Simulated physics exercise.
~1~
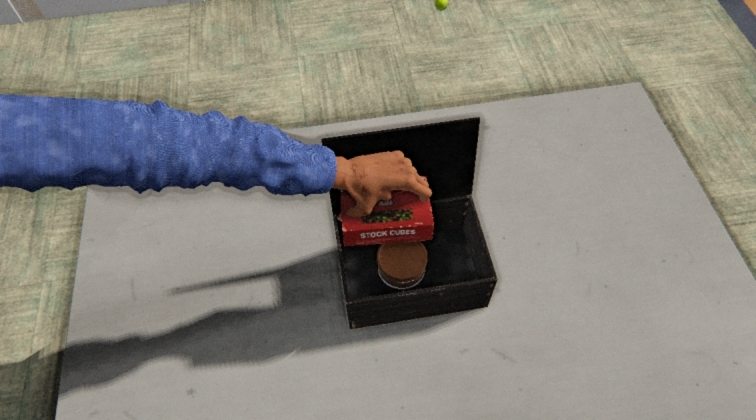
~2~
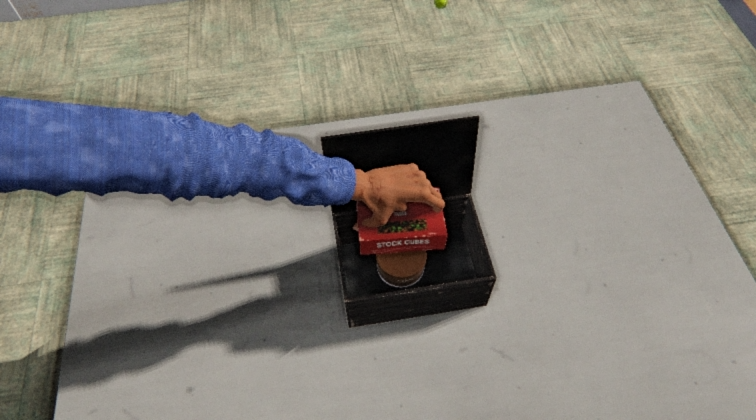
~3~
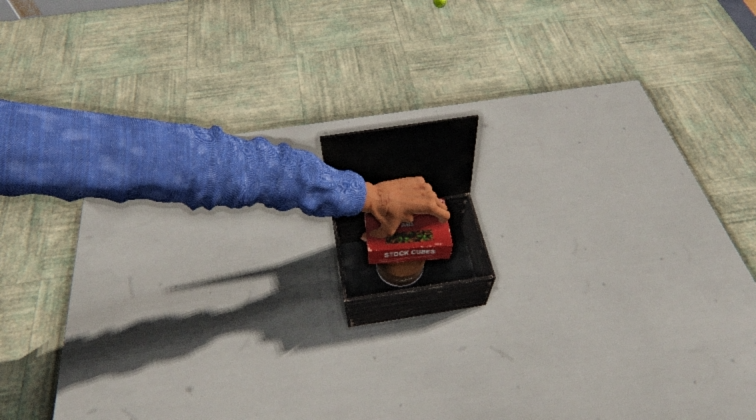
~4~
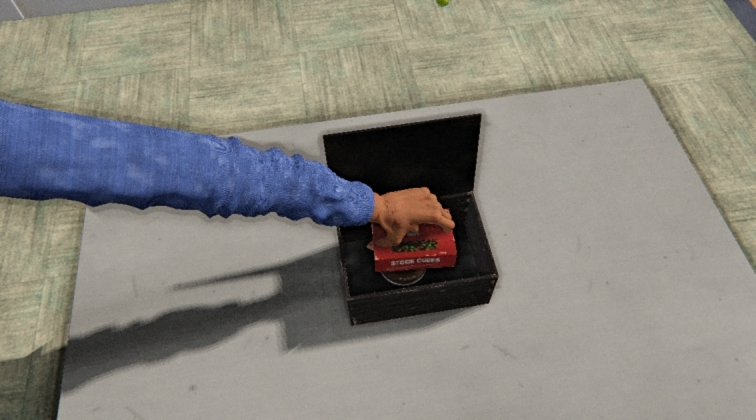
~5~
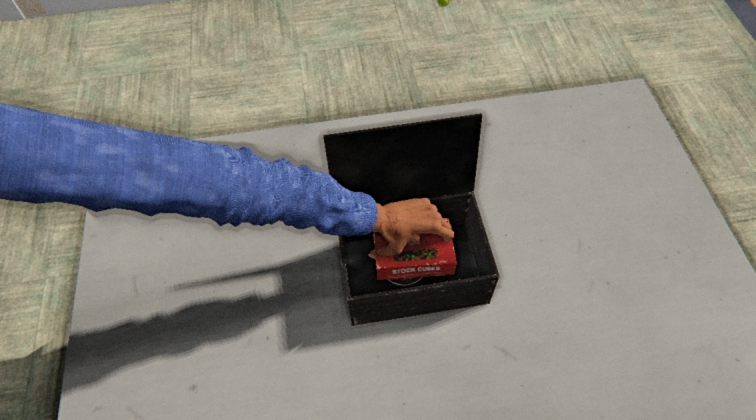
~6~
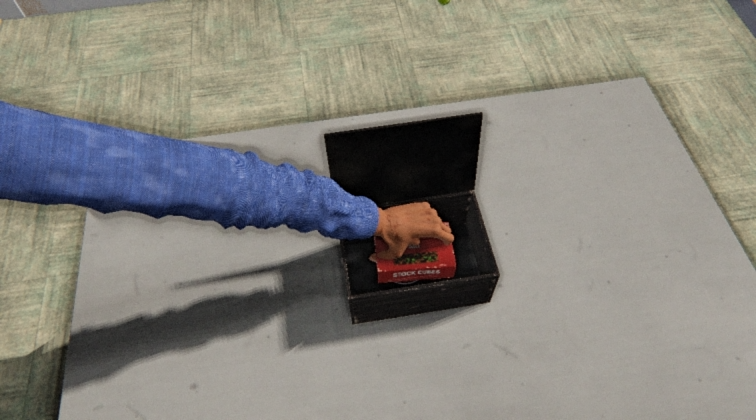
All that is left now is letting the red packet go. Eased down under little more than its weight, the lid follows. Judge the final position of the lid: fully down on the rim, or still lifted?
Final position: Fully down on the rim.
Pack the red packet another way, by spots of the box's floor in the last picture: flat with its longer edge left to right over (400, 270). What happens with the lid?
That way the lid ends up fully closed.
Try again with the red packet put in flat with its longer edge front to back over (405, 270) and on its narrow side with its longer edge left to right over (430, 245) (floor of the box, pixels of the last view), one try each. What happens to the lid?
Well, first it fits down fine, and then it won't go down.
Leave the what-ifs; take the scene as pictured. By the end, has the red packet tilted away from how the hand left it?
Once everything settles, it keeps its original angle.
Then, 1.20 s past the last view, lid starting down.
Then, 1.70 s past the last view, lid 51° above the rim.
Then, 2.10 s past the last view, lid 15° above the rim.
Finally, lid shut; both still in place. Final places as the last picture's camera would see them, red packet near (414, 253).
